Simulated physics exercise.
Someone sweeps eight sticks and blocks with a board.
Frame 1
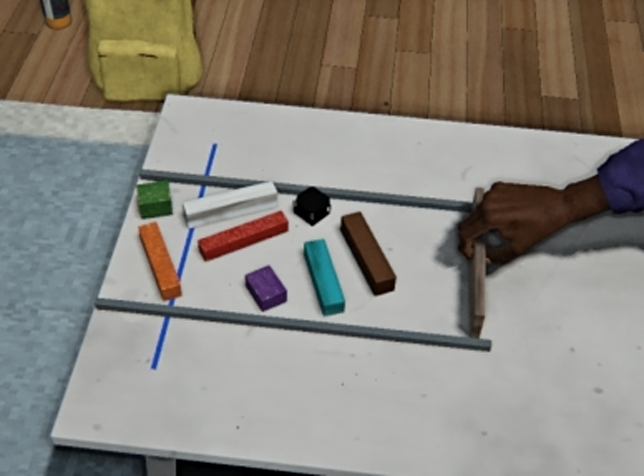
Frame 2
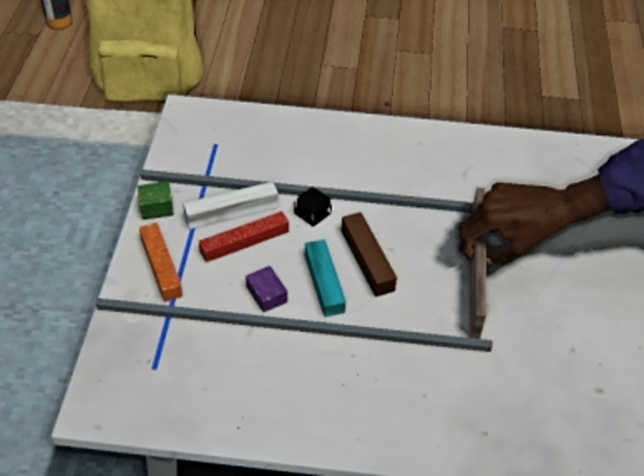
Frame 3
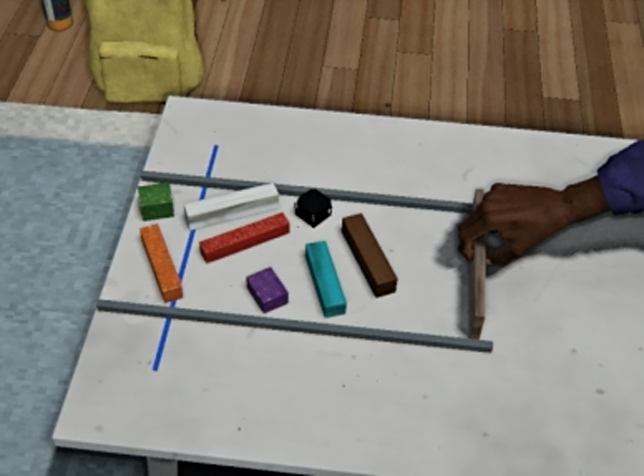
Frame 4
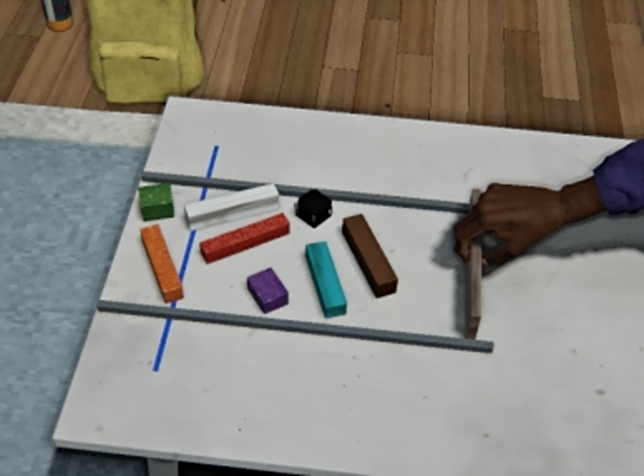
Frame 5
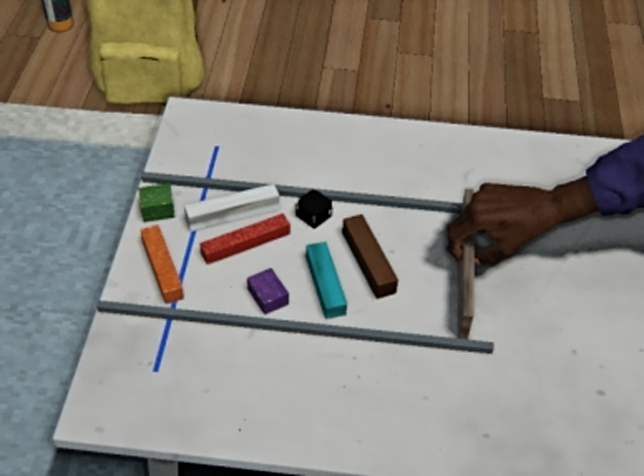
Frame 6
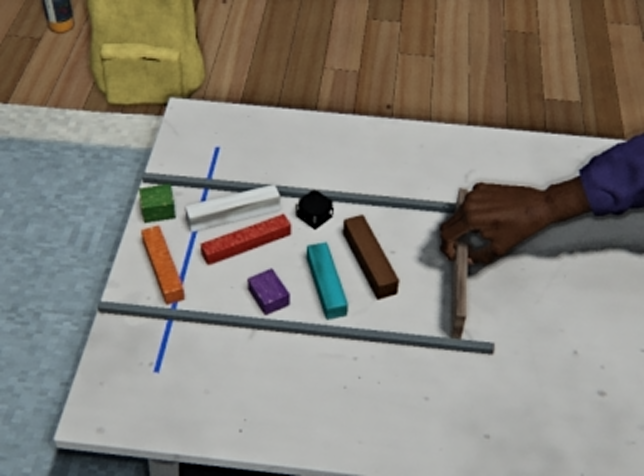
At first, a hand holds a wooden board upright at the right end of two grey rails on a white table, with eight colourful sticks and blocks lying between them near a blue line. Then the hand slides the board slightly left, leaving a gap before the brown stick, while the pieces stay still.
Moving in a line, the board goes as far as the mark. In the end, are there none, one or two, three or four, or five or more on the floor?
There are one or two on the floor.
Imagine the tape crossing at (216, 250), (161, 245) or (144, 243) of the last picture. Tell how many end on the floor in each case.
Down on the floor: 0, 5 and 6.
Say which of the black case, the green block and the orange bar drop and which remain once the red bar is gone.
Result - black case: Up; green block: Gone; orange bar: Gone.
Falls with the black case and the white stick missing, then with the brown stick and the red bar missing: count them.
Result: 1 in the first case, with 0 in the second.
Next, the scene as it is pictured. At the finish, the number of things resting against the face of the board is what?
Looks like 2 of them, all told.
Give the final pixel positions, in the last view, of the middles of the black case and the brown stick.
Roughly at (191, 191) and at (180, 236), in that order.
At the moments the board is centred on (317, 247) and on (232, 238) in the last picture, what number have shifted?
Moved so far: 4, later 8.
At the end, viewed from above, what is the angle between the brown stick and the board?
Angle: Around 0°.
Soon after, none off yet; green block at rest near (157, 203); orange bar at rest near (163, 264); white stick at rest near (233, 208).
Then, none off yet; green block at rest near (157, 203); orange bar at rest near (163, 264); white stick moved a little near (208, 208).
At rest, the number that fall off is one or two; fallen, orange bar and green block.
